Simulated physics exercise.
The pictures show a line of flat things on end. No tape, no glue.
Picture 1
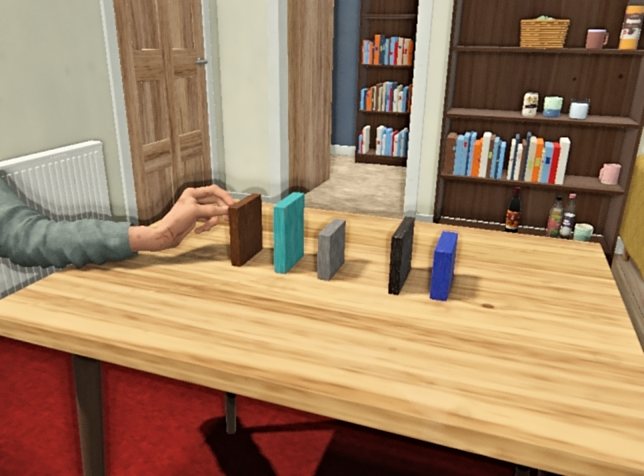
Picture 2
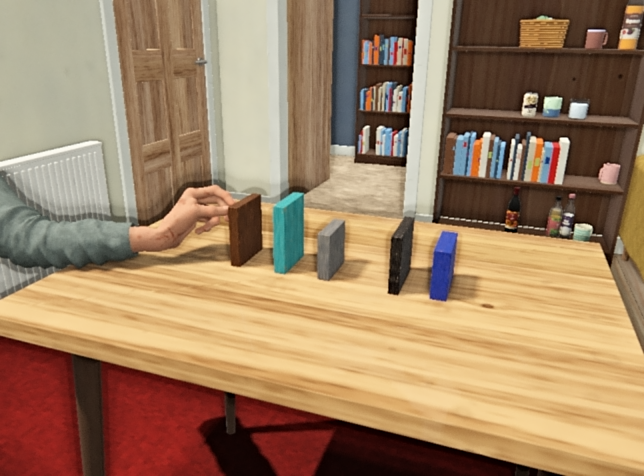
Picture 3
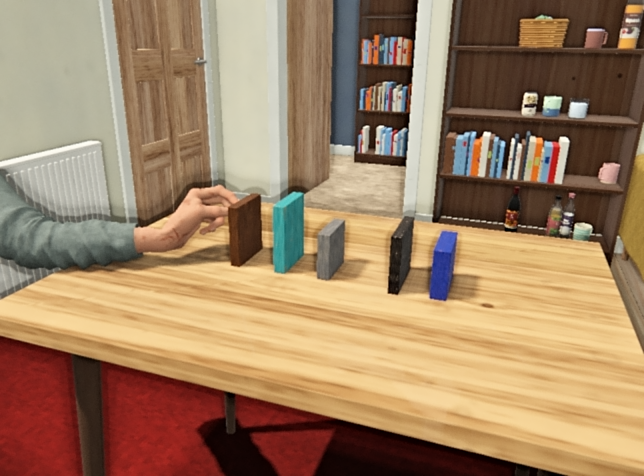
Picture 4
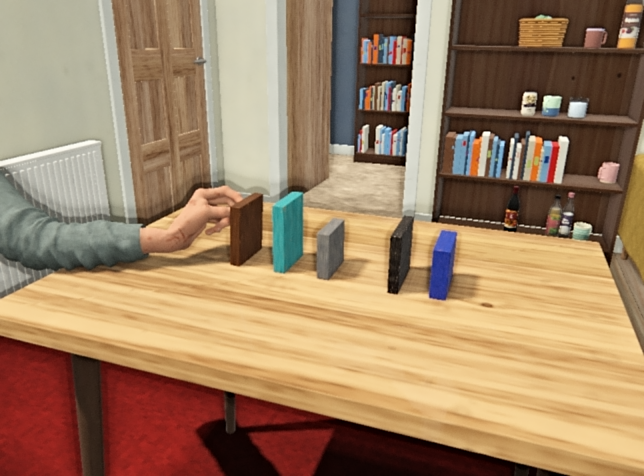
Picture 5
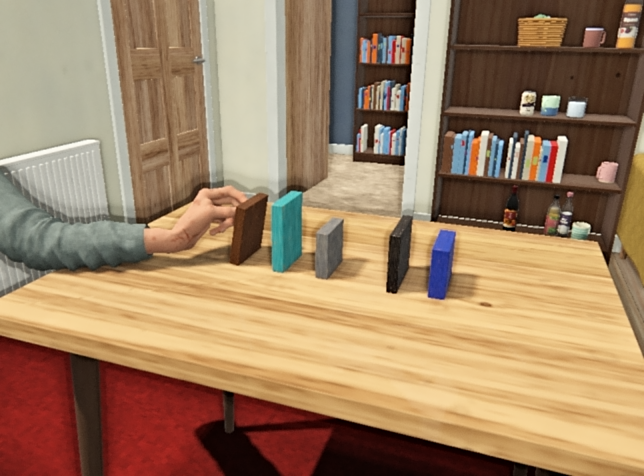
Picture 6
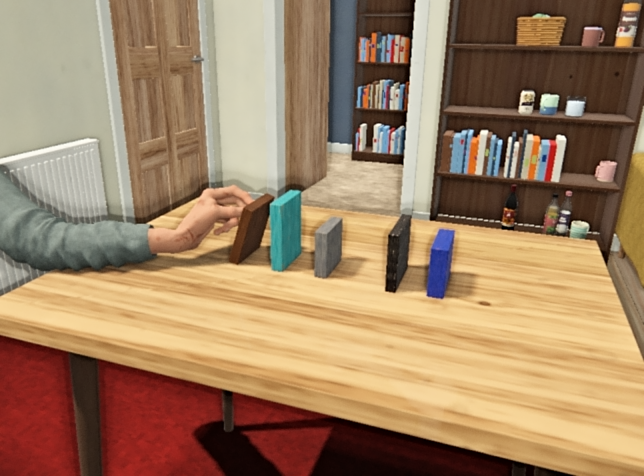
On a wooden table, a hand reaching in from the left, pushing the brown block until it leans toward the turquoise board.
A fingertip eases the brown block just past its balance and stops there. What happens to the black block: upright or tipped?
The black block stays upright.
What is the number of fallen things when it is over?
3 of them.
Then, 0.30 s on from there, brown block 60° over; turquoise board turned 33° from how it was put.
Then, 0.40 s on from there, brown block 70° over; turquoise board turned 47° from how it was put; grey block turned 28° from how it was put.
Then, 0.50 s on from there, brown block 76° over; turquoise board turned 69° from how it was put; grey block on its side.
Then, 2.00 s on from there, brown block 79° over; turquoise board turned 70° from how it was put; grey block on its side.
In the end, toppled on the table, turquoise board and grey block; black block unmoved. At the end, from the last picture's camera, black block near (399, 252).
